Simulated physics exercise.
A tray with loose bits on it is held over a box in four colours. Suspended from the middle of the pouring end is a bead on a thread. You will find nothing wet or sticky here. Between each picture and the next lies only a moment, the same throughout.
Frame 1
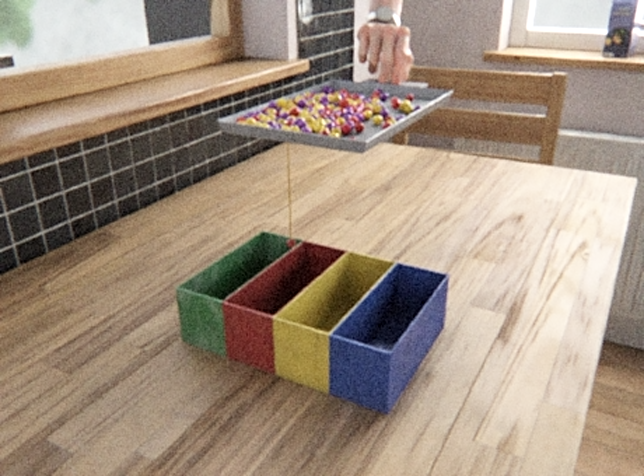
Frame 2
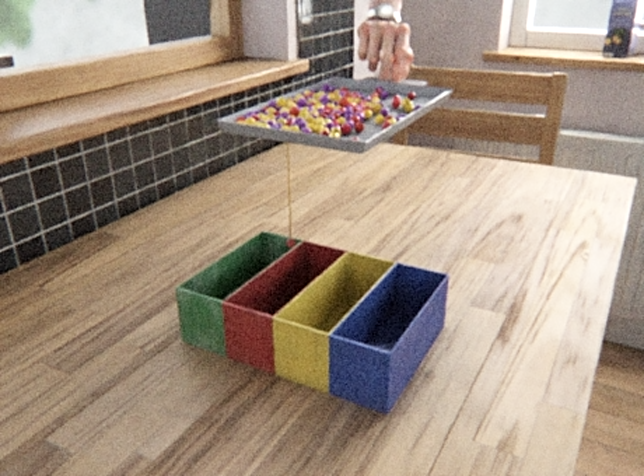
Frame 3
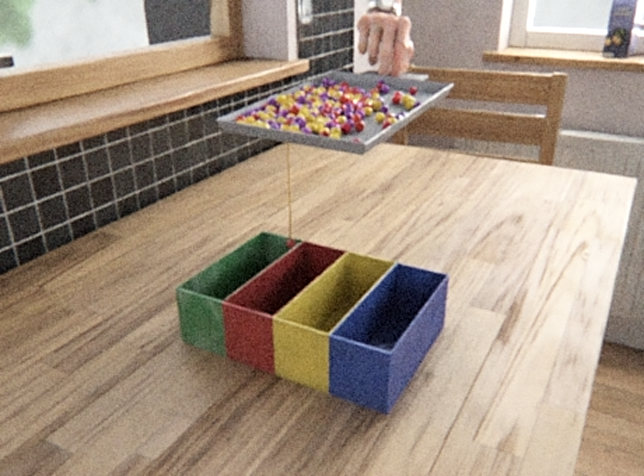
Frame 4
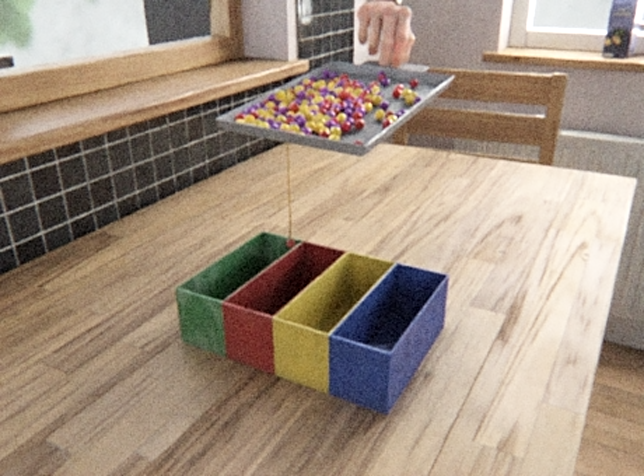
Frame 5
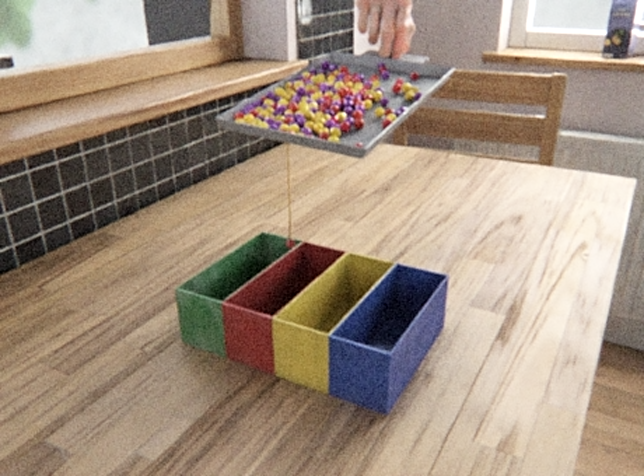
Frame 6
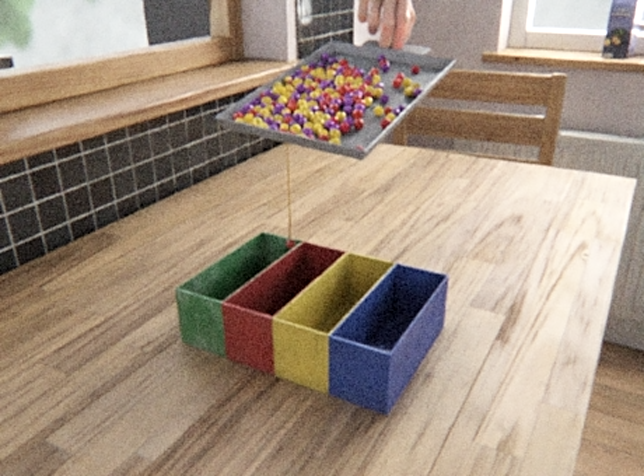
Hand gradually tilting a grey tray of colourful beads above a green, red, yellow and blue compartment box on a wooden table.
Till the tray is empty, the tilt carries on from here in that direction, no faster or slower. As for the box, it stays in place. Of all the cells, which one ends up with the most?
The yellow one ends up with the most.
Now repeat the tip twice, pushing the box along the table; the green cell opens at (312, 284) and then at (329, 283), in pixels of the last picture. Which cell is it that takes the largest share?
In order: The cell in red, the green cell.
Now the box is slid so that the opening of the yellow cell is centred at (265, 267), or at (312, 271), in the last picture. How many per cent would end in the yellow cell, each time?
Roughly 10% the first time and 30% the second time.
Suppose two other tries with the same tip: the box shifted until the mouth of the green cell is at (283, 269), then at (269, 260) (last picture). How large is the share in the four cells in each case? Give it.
About 100 and 100 per cent.
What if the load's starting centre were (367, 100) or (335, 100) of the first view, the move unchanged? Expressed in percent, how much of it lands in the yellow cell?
Roughly 50 per cent, then 50 per cent.
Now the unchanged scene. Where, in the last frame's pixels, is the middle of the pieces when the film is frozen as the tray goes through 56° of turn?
Its middle sits at about pixel (325, 203).
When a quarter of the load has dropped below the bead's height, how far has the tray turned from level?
At roughly 50°.
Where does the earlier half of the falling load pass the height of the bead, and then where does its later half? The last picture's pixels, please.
The first part passes (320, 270); everything after passes (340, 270).
Shortly afterwards, tray tipped steeply; near a third on the tray; near a quarter in the yellow cell; a little in the red cell; a little in the blue cell; only a few in the green cell; near a quarter falling or outside the box.
Next, tray tipped right over; near half in the yellow cell; near a quarter in the red cell; near a quarter in the blue cell; a little in the green cell; a little falling or outside the box.
Some moments later, tray tipped past a quarter turn; near half in the yellow cell; near a quarter in the red cell; near a quarter in the blue cell; a little in the green cell; a little falling or outside the box.
In the end, tray tipped past a quarter turn; near half in the yellow cell; near a quarter in the red cell; near a quarter in the blue cell; a little in the green cell; a little outside the box.
